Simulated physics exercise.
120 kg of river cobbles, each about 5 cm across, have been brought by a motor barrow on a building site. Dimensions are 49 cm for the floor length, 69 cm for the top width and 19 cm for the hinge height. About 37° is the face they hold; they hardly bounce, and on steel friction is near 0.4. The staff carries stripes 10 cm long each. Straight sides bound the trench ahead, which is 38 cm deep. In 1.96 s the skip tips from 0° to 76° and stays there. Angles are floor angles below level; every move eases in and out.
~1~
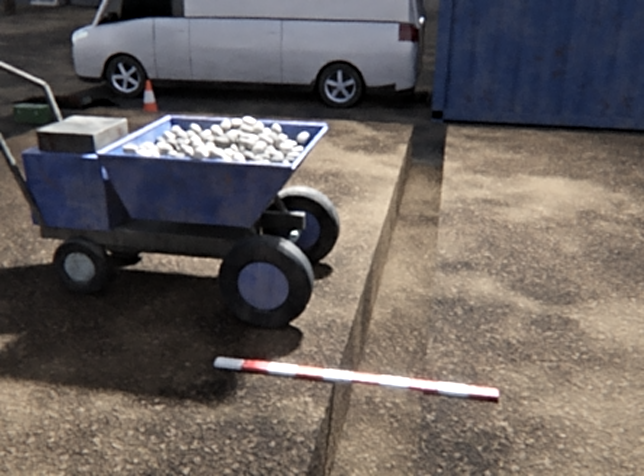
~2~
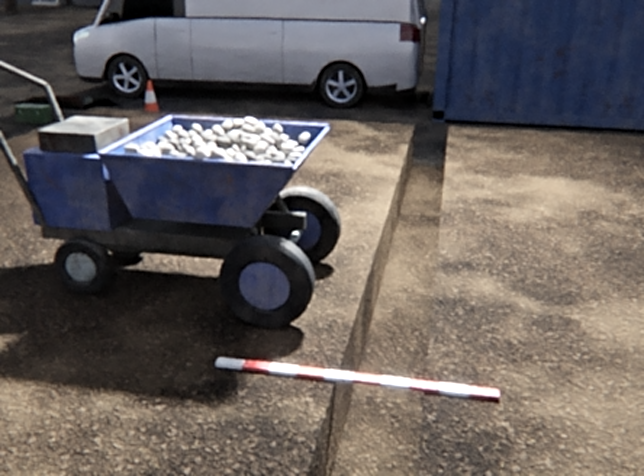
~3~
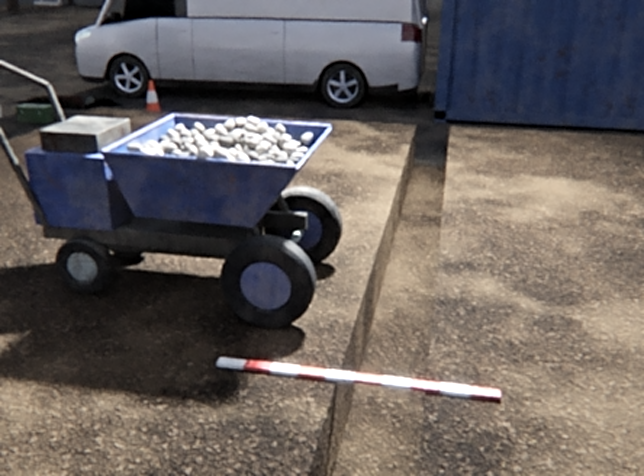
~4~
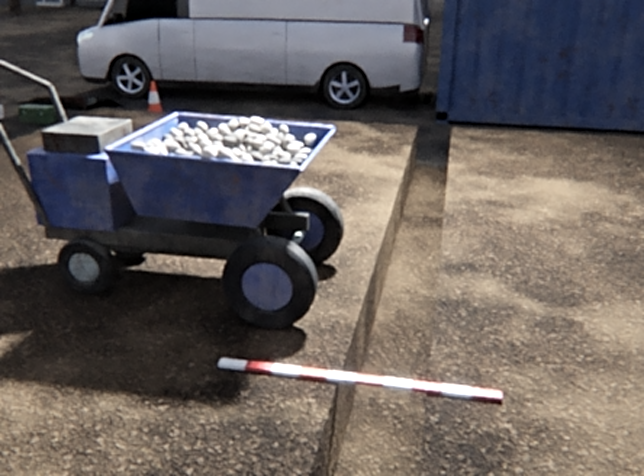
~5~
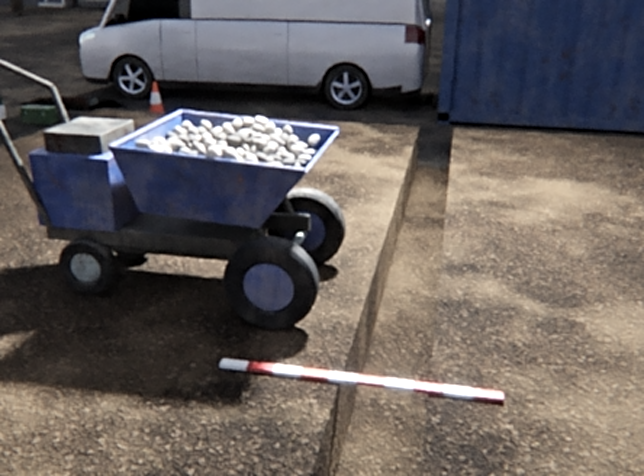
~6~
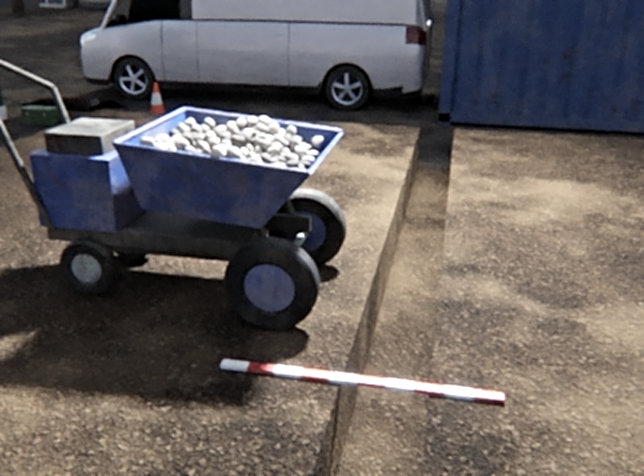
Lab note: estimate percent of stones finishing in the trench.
Approx. 53 %.
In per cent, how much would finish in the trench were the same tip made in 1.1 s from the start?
In that case some 45 per cent.
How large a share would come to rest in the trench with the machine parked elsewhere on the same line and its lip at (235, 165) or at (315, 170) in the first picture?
First place roughly 100%, second roughly 30%.
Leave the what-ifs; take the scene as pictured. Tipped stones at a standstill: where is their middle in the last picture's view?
The stones end up centred near (428, 353).
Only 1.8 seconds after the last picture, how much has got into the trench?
Around 25 per cent of it, at that instant.
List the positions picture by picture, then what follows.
Lip at (292, 167), floor tilted 0°, highest stones at (235, 130), in the first frame.
Lip at (294, 168), floor tilted 0°, highest stones at (237, 130), in the second frame.
Lip at (296, 168), floor tilted 1°, highest stones at (235, 130), in the third frame.
The skip is at 2°, its lip at (300, 170); the top of the load is at (238, 130), in the fourth frame.
Lip at (305, 171), floor tilted 3°, highest stones at (242, 129), in the fifth frame.
The skip is at 5°, its lip at (309, 174); the top of the load is at (246, 129), in the sixth frame.
Then, 1.2 s after the last picture the floor is at 64°, 97 % in the skip, 3 % in the trench; the foremost stones are at (433, 251).
Then, 1.8 s after the last picture the floor is at 76°, 37 % in the skip, 24 % in the trench, 39 % past the trench; the foremost stones are at (562, 302).
Then, 2.1 s after the last picture the floor is at 76°, 14 % in the skip, 38 % in the trench, 47 % past the trench; the foremost stones are at (613, 304).
Then, 4.1 s after the last picture the floor is at 76°, 0 % in the skip, 53 % in the trench, 47 % past the trench; the foremost stones are at (634, 309).
